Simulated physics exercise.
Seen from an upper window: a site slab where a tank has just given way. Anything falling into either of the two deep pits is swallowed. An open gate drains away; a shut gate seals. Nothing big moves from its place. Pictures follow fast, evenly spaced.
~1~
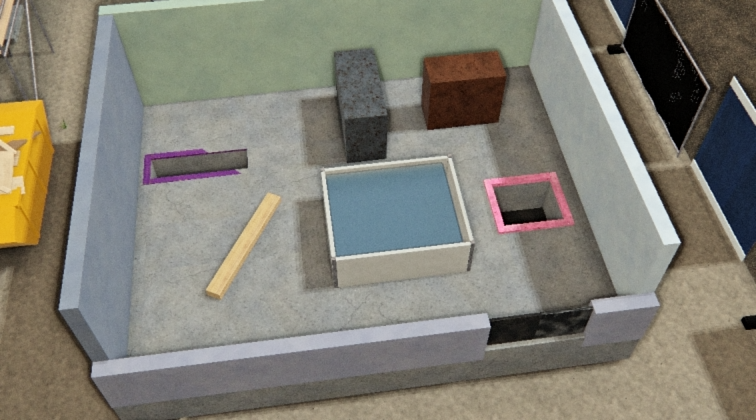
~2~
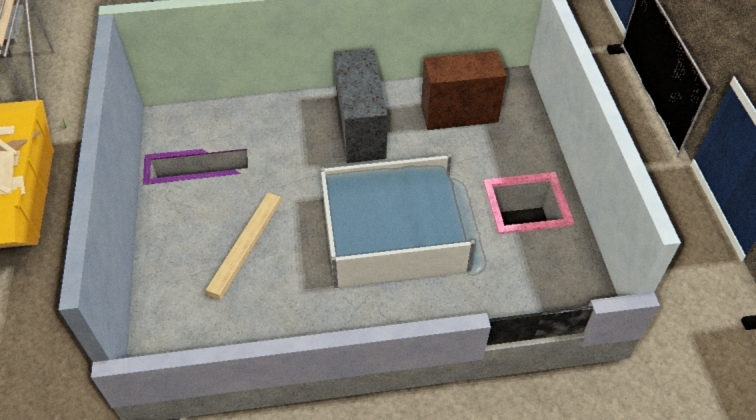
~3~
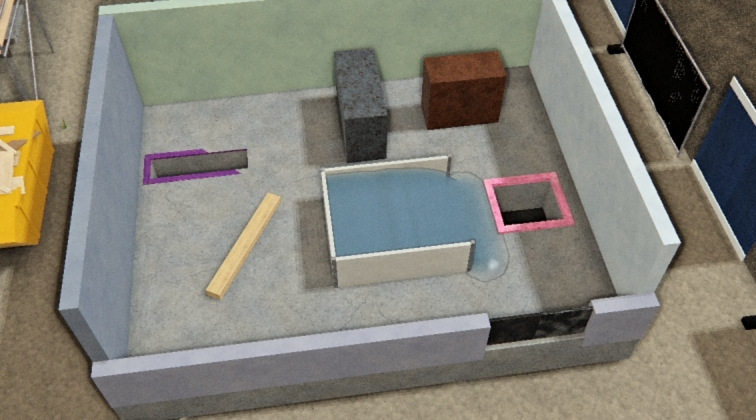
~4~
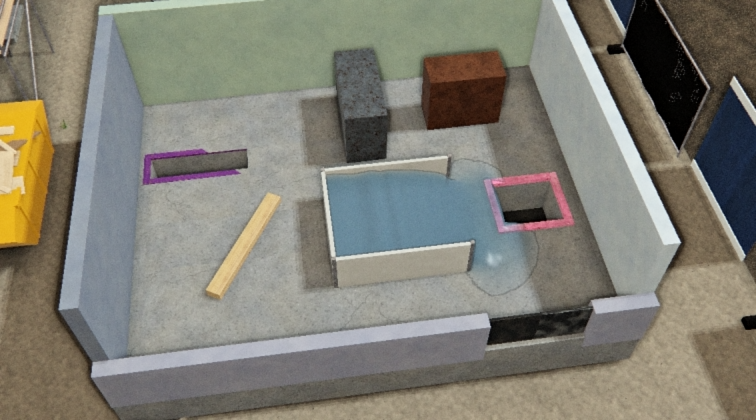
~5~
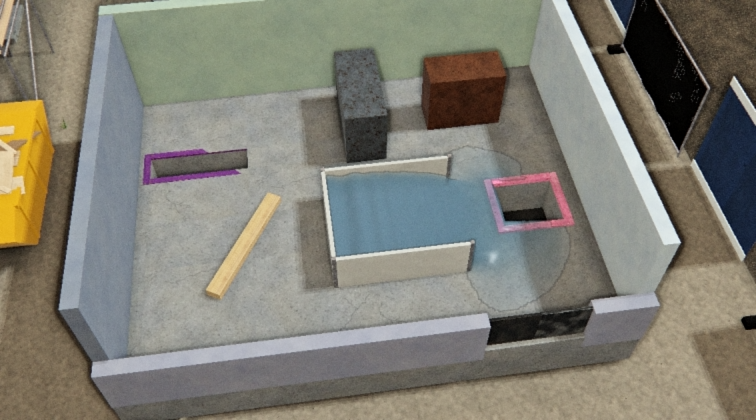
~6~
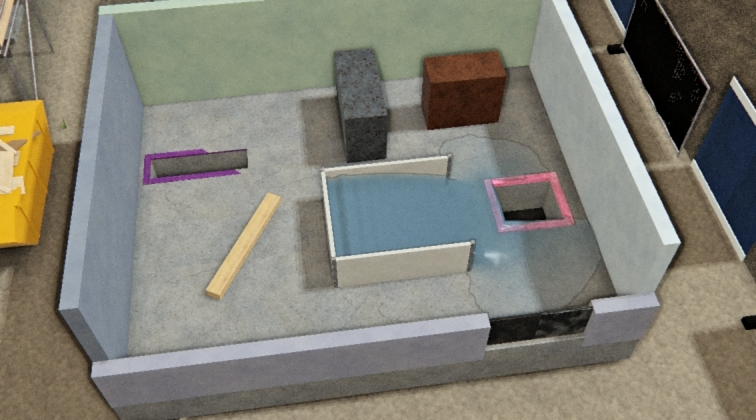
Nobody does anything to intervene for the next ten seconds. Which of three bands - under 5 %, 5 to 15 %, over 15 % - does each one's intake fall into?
Outcome: I'd say the gate drains very little - not reaching five per cent, I'd say the pink pit drains a lot - upwards of fifteen per cent, I'd say the purple pit drains very little - not reaching five per cent.
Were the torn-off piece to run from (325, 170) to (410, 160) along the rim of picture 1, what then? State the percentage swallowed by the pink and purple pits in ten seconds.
Lab note - share by pit: Pink 4 %, purple 35 %.
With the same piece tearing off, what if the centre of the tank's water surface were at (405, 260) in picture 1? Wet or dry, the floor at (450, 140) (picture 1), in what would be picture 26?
There: Flooded.
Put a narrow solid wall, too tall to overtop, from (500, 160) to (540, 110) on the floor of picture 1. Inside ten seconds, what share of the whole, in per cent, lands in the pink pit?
About 45 percent goes into the pink pit.
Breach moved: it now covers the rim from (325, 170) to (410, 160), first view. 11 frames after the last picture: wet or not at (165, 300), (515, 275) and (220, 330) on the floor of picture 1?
Going point by point: Left unwetted, left unwetted, left unwetted.
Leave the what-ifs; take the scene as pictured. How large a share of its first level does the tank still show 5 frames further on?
That comes to some 52 per cent.
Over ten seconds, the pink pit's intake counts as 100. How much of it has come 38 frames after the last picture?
95 %.
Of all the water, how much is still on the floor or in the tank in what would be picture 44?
I reckon around 64 in a hundred.
A moment on, water covers 20 % of the floor; the gate 0 %, the pink pit 14 %, the purple pit 0 %.
Next, water covers 25 % of the floor; the gate 0 %, the pink pit 24 %, the purple pit 0 %.
Then, water covers 40 % of the floor; the gate 0 %, the pink pit 31 %, the purple pit 0 %.
Later, water covers 60 % of the floor; the gate 0 %, the pink pit 35 %, the purple pit 0 %.
In the end, water covers 80 % of the floor; the gate 0 %, the pink pit 37 %, the purple pit 2 %.
